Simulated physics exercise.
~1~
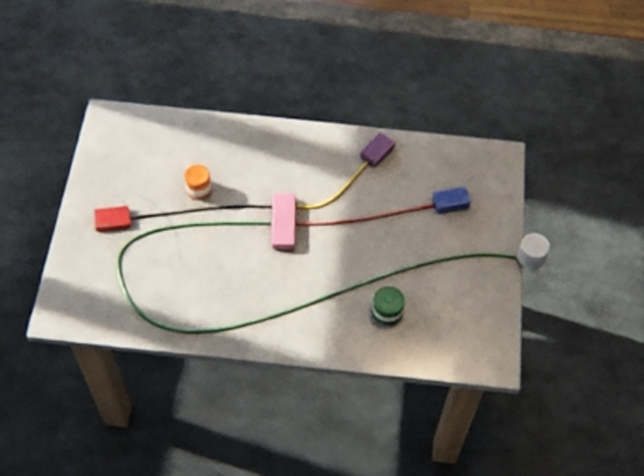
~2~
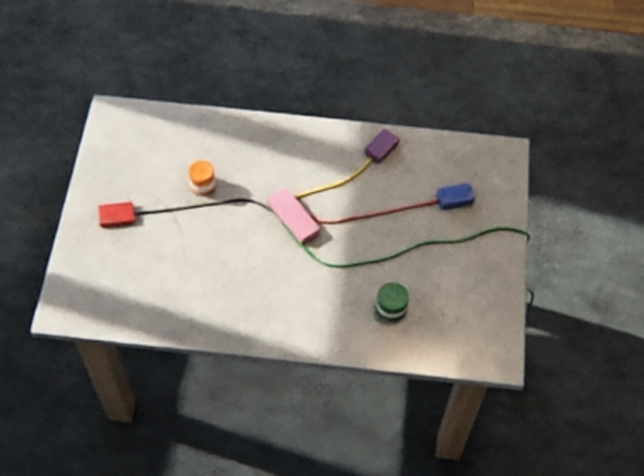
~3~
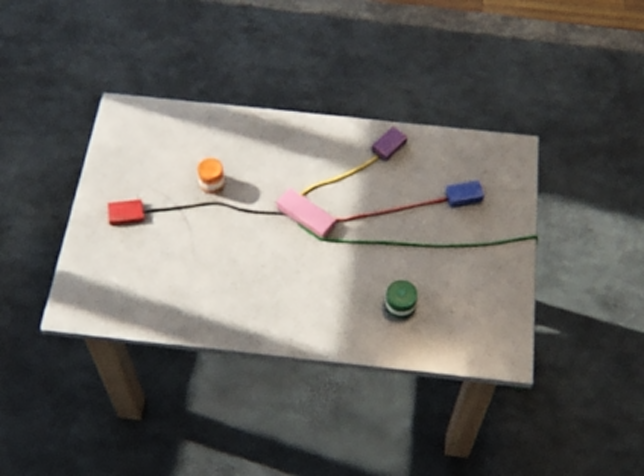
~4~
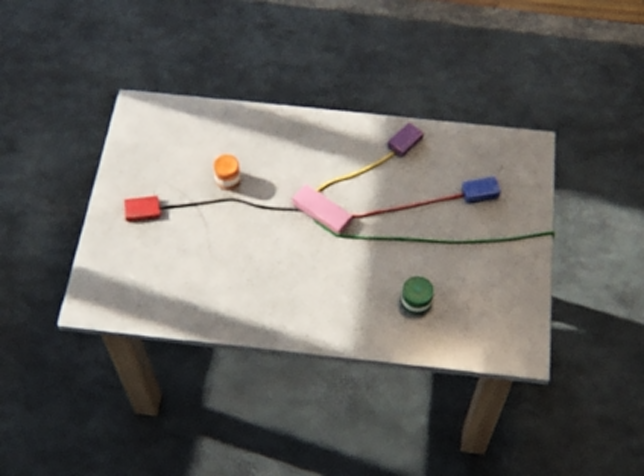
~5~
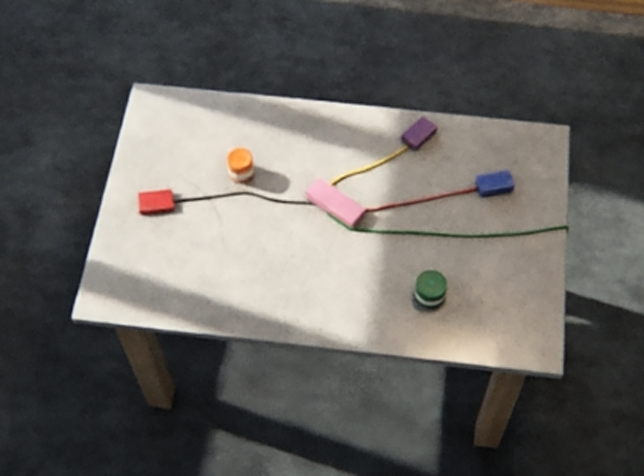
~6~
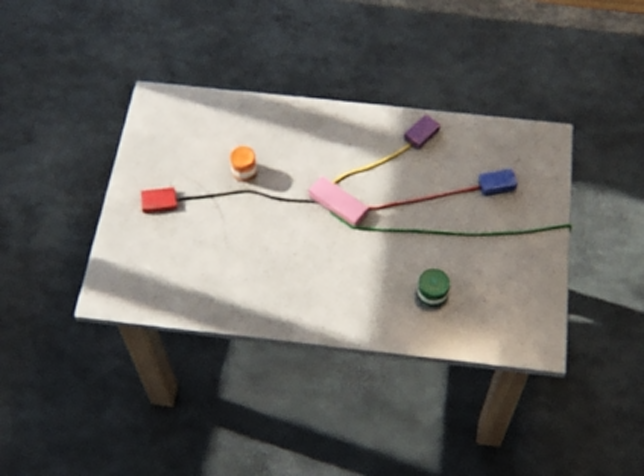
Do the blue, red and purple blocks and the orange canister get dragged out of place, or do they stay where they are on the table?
They stay where they are. The blue block, the red block and the orange canister hardly stir, and the purple block keeps its place.
